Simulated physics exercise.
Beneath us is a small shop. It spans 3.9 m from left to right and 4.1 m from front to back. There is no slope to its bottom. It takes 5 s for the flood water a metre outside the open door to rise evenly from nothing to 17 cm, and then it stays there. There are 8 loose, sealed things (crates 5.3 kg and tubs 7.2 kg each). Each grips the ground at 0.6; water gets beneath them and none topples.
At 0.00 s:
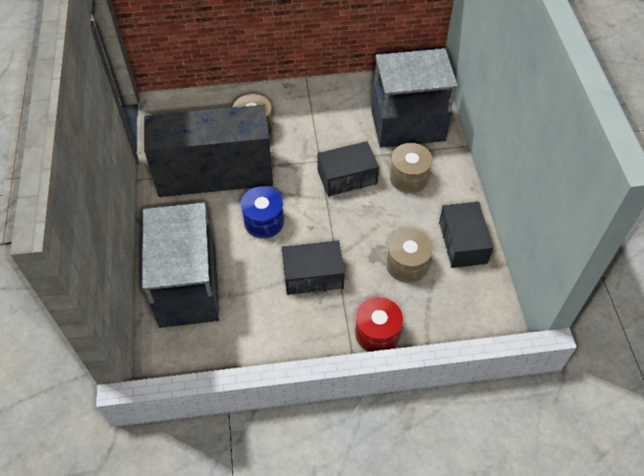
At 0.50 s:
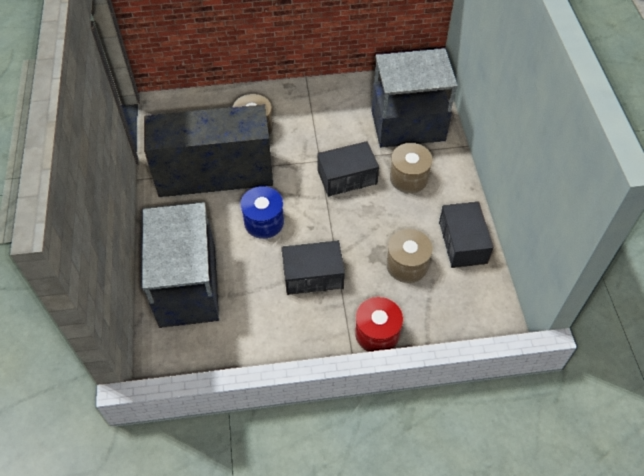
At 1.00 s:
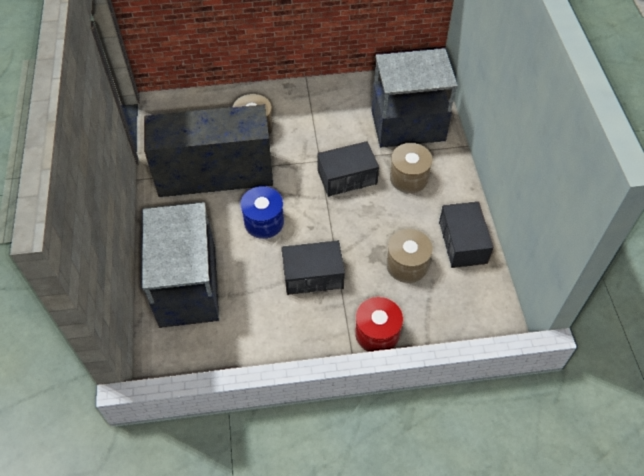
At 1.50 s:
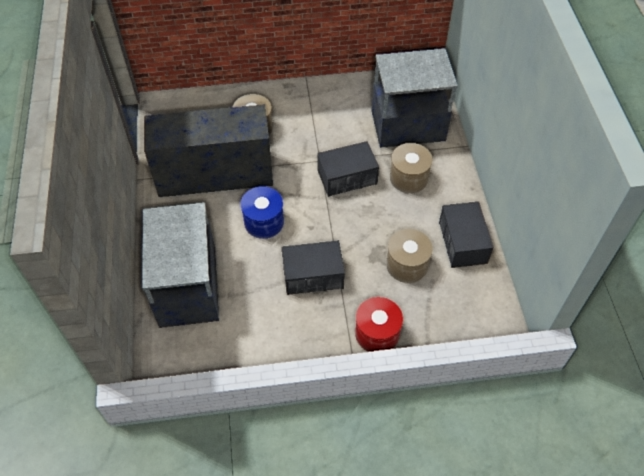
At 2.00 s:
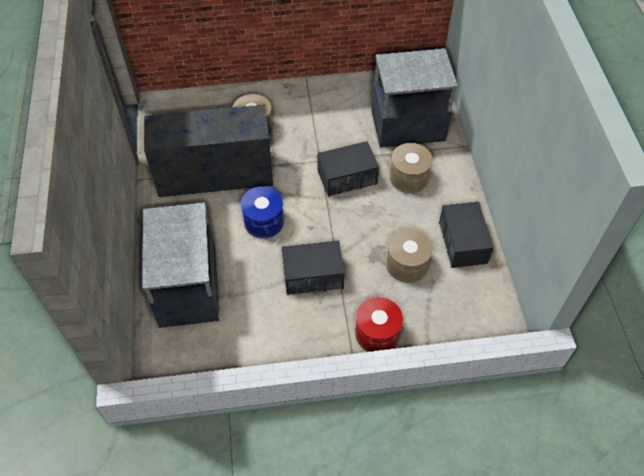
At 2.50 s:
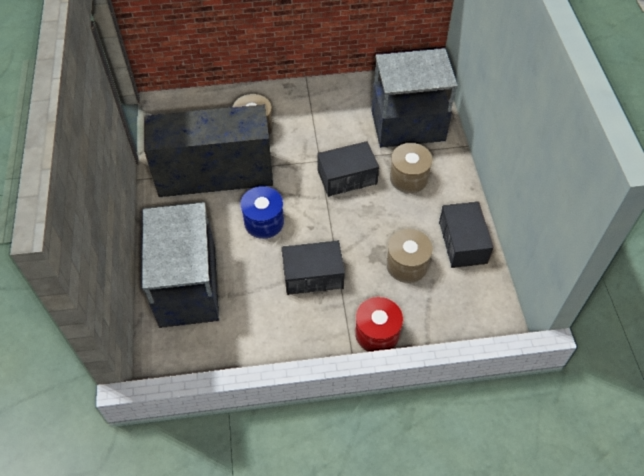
Nothing in the walled shop moves as the ground outside turns from gray to green.
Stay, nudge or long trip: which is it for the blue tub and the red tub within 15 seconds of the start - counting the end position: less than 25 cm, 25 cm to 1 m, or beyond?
The blue tub hardly moves, and the red tub covers a big distance.
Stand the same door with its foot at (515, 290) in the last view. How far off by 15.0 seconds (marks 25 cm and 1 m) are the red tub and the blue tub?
Red tub: Long trip; blue tub: Long trip.
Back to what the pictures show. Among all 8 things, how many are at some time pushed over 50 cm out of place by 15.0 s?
My count gives 7.
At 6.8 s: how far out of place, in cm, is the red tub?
Close to 0 cm.
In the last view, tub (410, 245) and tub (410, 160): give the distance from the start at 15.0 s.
140 cm and 200 cm respectively.
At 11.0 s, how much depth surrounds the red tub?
Around 3 cm.
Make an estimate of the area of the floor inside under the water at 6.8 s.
I'd put it close to 5.5 m2.
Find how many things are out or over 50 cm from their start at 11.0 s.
Tally at that time: 4.
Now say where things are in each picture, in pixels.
In the first frame, the blue tub at (262, 203) rests on the ground; the red tub at (379, 318), on the bottom; water covers 0.0 m2; 0 of 8 have shifted.
In the second frame, the blue tub at (262, 203), on the bottom; the red tub at (379, 318), on the bottom; 0.0 m2 under water; 0 of 8 have shifted.
In the third frame, the blue tub at (262, 203) rests on the ground; the red tub at (379, 318) rests on the ground; 0.0 m2 under water; 0 of 8 have shifted.
In the fourth frame, the blue tub at (262, 203), on the bottom; the red tub at (379, 318) rests on the ground; 0.0 m2 under water; 0 of 8 have shifted.
In the fifth frame, the blue tub at (262, 203) rests on the ground; the red tub at (379, 318) rests on the ground; water covers 0.0 m2; 0 of 8 have shifted.
In the sixth frame, the blue tub at (262, 203), on the bottom; the red tub at (379, 318), on the bottom; 0.1 m2 under water; 0 of 8 have shifted.
After 3.5 s the blue tub is near (262, 203), 0.0 m from its start, aground; the red tub is near (379, 318), 0.0 m from its start, aground; 0 afloat.
After 6.8 s the blue tub is near (262, 203), 0.0 m from its start, aground; the red tub is near (379, 318), 0.0 m from its start, aground; 1 afloat.
After 11.0 s the blue tub is near (262, 203), 0.0 m from its start, aground; the red tub is near (379, 318), 0.0 m from its start, aground; 4 afloat.
After 15.0 s the blue tub is near (262, 203), 0.0 m from its start, aground; the red tub is near (148, 330), 2.2 m from its start, afloat; 7 afloat.
